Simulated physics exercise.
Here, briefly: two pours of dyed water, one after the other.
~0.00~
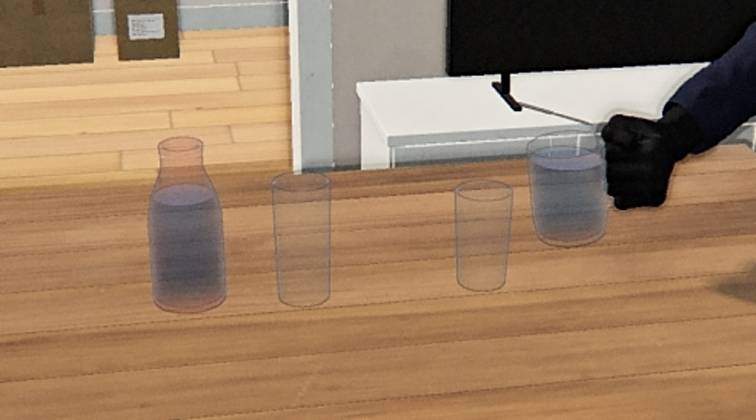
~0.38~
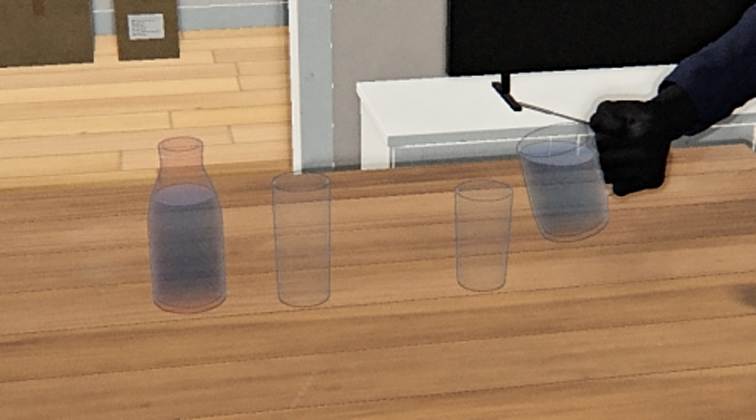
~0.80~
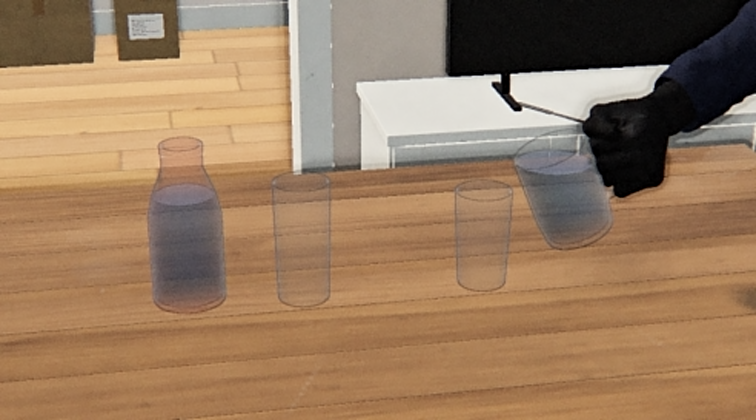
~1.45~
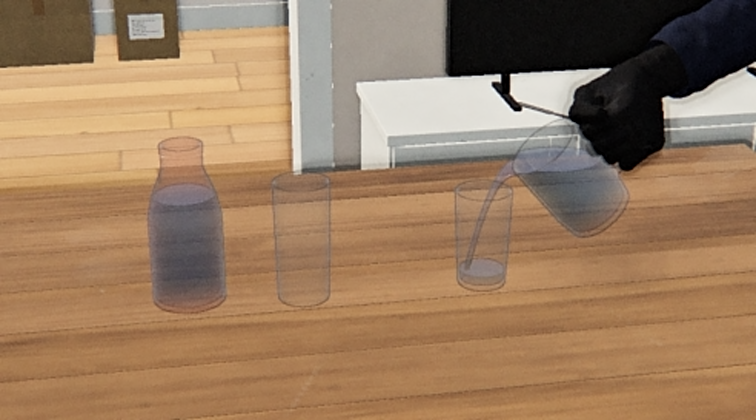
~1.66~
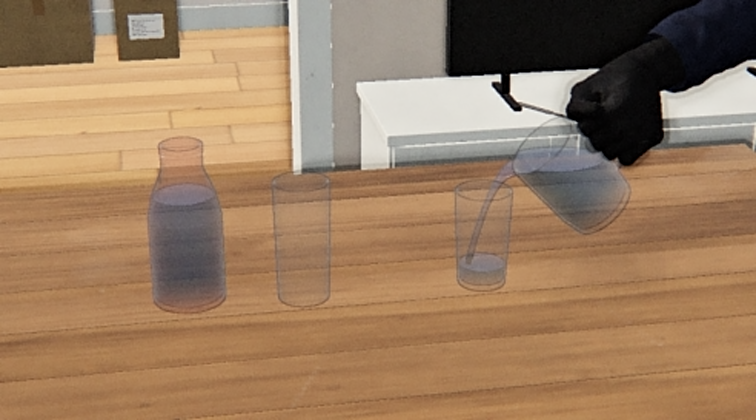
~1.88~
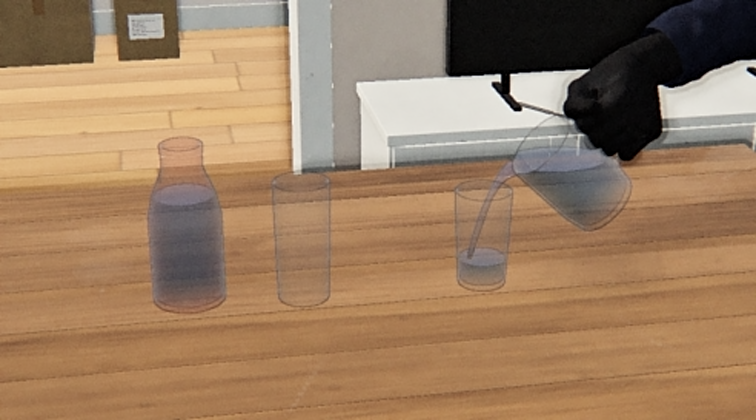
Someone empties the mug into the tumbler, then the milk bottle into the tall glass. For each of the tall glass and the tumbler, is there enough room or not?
My prediction: The tall glass cannot contain it. The tumbler cannot contain it.
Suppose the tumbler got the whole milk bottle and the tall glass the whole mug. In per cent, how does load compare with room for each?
In order, around 200 and 130 percent.
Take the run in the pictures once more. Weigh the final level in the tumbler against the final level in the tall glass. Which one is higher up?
That would be in the one on the left.
Around 4.5 s, the tumbler is nearly full.
Around 8.2 s, the tumbler is full to the brim, some went over its rim.
Around 20.0 s, the tall glass is full to the brim, some went over its rim; the tumbler is full to the brim, some went over its rim.
